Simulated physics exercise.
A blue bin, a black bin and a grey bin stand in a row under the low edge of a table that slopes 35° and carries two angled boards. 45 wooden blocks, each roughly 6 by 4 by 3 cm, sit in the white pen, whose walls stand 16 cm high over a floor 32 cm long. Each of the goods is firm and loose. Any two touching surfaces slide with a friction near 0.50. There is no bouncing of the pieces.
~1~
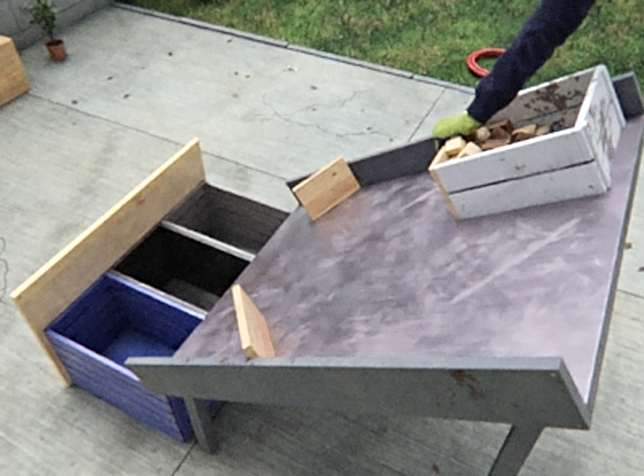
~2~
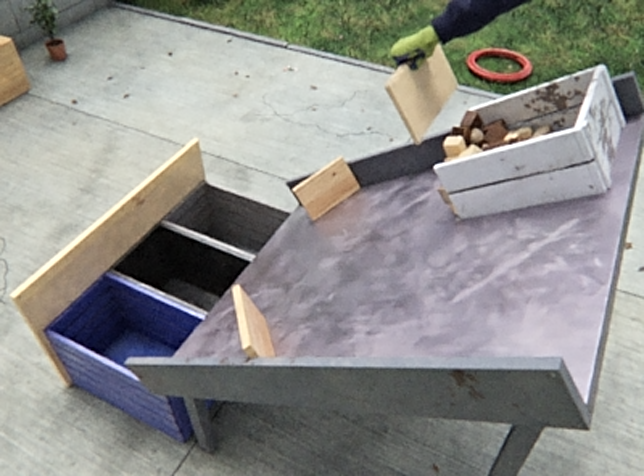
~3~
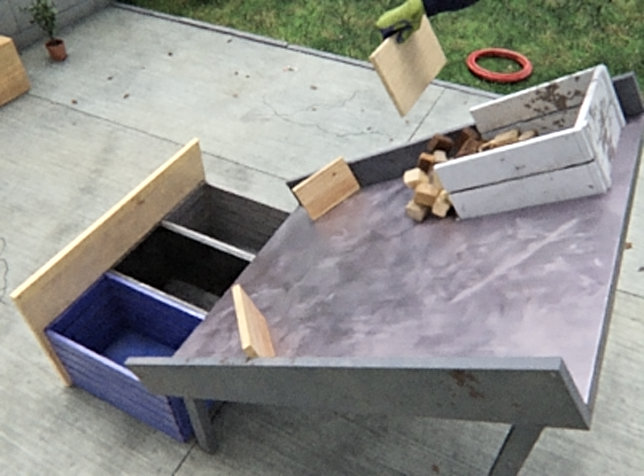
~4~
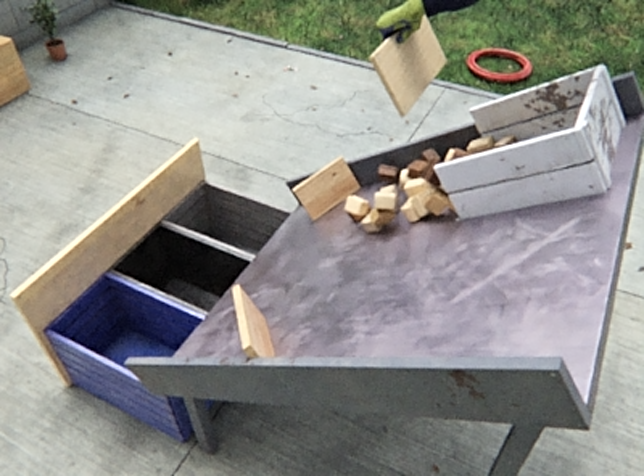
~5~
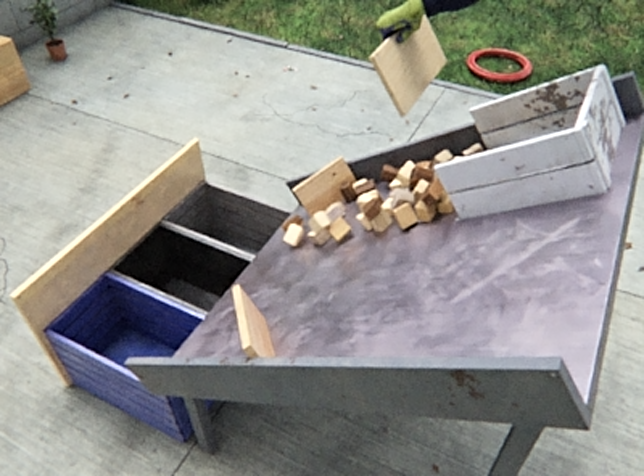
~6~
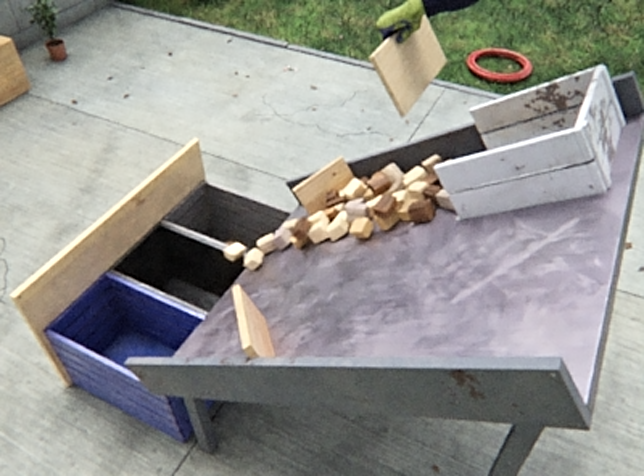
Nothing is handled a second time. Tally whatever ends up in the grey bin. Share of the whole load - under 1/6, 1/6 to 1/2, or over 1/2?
The count there is within one sixth to one half of the load.
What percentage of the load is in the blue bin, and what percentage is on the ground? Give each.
Approx. 0 % / 0 %.
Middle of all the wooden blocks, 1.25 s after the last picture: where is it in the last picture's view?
Around (229, 281).
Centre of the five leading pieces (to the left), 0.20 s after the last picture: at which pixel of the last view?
Pixel (193, 271), give or take.
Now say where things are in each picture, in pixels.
In the first picture (each is followed by its nearest rim corner in this view), white pen, (574, 129); grey bin, (266, 262); none out.
White pen, (574, 129), in the second picture.
White pen, (574, 129); 15 out, in the third picture.
White pen, (574, 129); 28 out, the lowest block at (359, 211), in the fourth picture.
White pen, (574, 129); 38 out, the lowest block at (293, 225), in the fifth picture.
White pen, (574, 129); grey bin, (266, 262); 45 out, the lowest block at (233, 249), in the sixth picture.
Then, 0.20 s after the last picture, 4 in the black bin, 2 in the grey bin, 37 on the slope and 2 in the air.
Then, 0.45 s after the last picture, 11 in the black bin, 5 in the grey bin, 24 on the slope and 5 in the air.
Then, 0.80 s after the last picture, 20 in the black bin, 10 in the grey bin, 13 on the slope and 2 in the air.
When it is over (1.25 s after the last picture), 22 in the black bin, 14 in the grey bin and 9 on the slope. Asked share, 14 of 45, 31 per cent.
